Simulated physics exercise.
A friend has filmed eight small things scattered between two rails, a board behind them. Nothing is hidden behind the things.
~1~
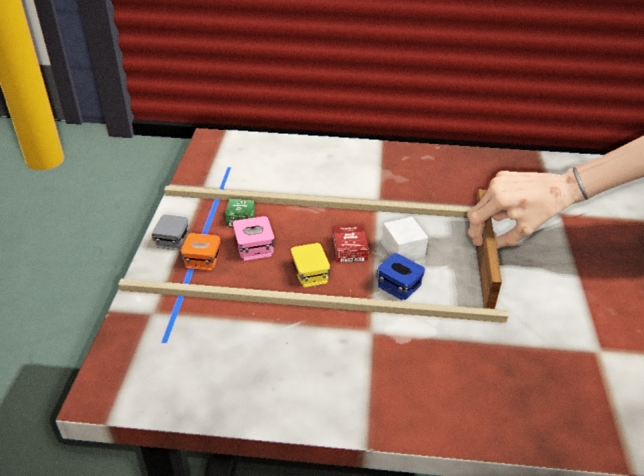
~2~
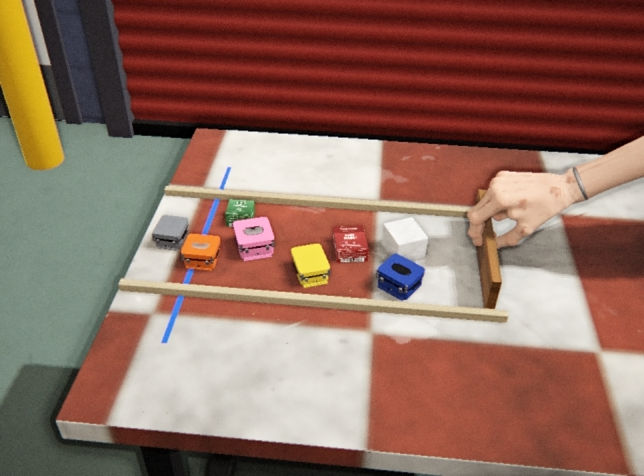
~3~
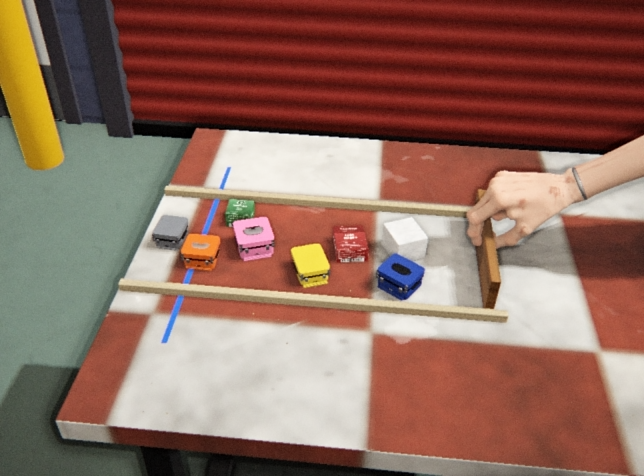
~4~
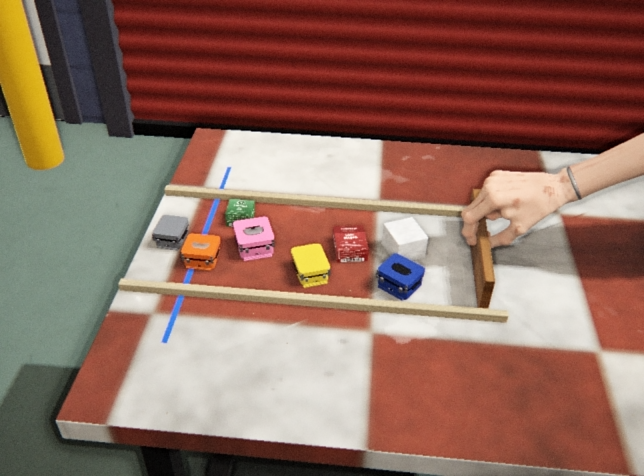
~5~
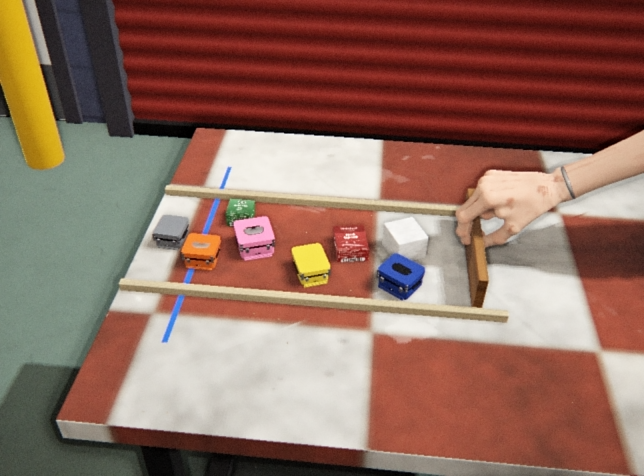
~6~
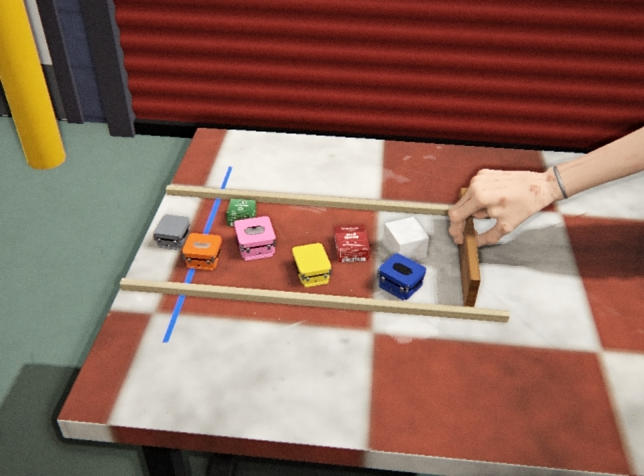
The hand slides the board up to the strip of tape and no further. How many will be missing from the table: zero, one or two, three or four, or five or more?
The number that fall off is three or four.
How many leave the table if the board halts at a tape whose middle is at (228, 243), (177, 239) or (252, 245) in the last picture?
The counts: 1, 5 and 0.
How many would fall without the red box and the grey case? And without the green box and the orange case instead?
It would be 0 and 2.
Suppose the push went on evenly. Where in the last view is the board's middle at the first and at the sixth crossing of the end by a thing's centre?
Near (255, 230) and (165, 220).
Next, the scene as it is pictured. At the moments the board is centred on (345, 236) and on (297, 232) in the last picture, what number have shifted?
At the one place 4, at the other 6.
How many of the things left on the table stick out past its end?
The number is 2.
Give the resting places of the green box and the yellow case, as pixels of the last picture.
Near (201, 201) and (148, 249).
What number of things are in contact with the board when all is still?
3 of them.
A little later, none off yet; grey case at rest near (173, 233); orange case at rest near (203, 253); green box at rest near (242, 213).
Next, none off yet; grey case at rest near (173, 233); orange case shifted a little near (191, 254); green box at rest near (242, 213).
Later still, none off yet; grey case tilted well over near (129, 235); orange case shifted well along near (150, 256); green box shifted about its own width near (217, 205).
When it is over, the number that fall off is three or four; down, pink case, orange case and grey case.
